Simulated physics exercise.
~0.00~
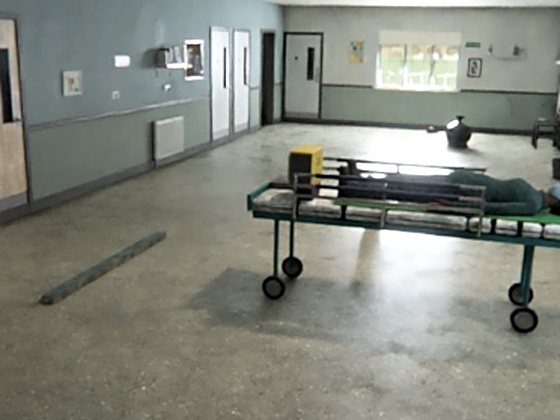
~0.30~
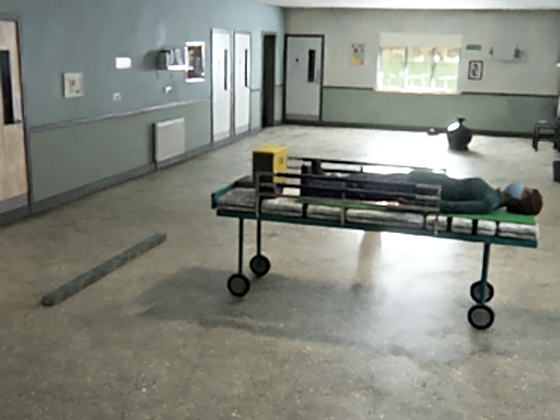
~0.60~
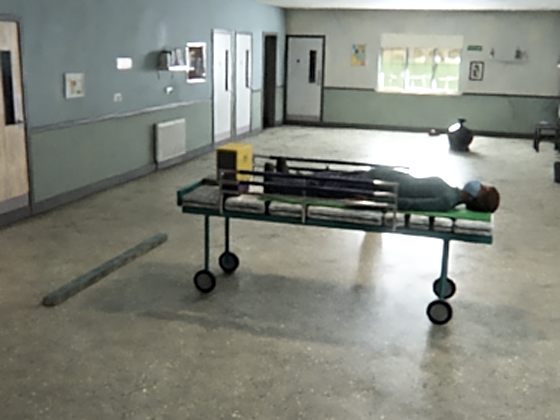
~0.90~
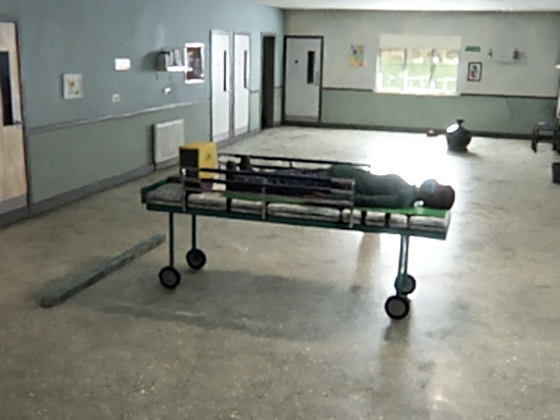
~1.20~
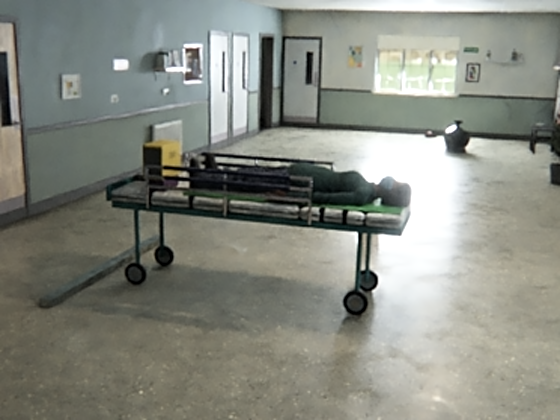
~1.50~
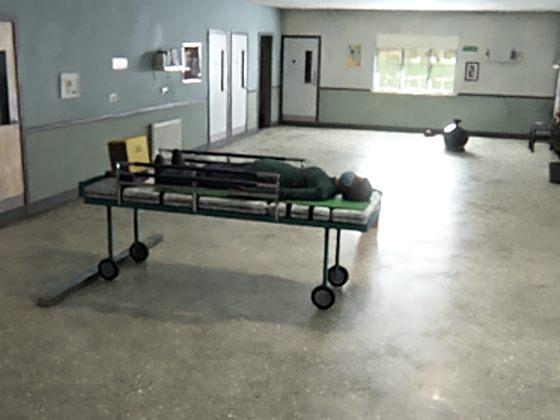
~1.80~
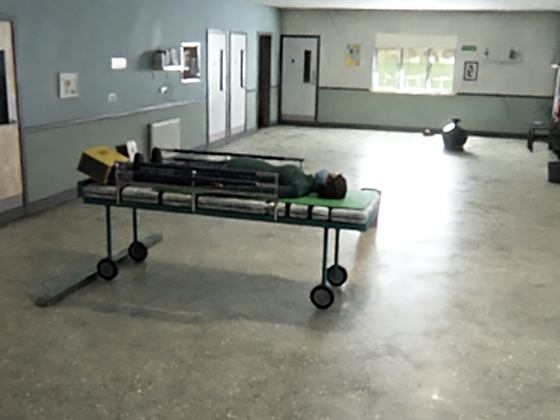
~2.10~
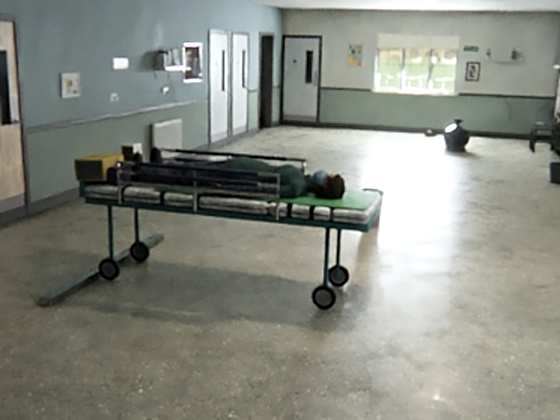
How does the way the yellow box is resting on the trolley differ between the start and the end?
At the start the yellow box stands upright on the trolley, and by the end it is lying on its side.
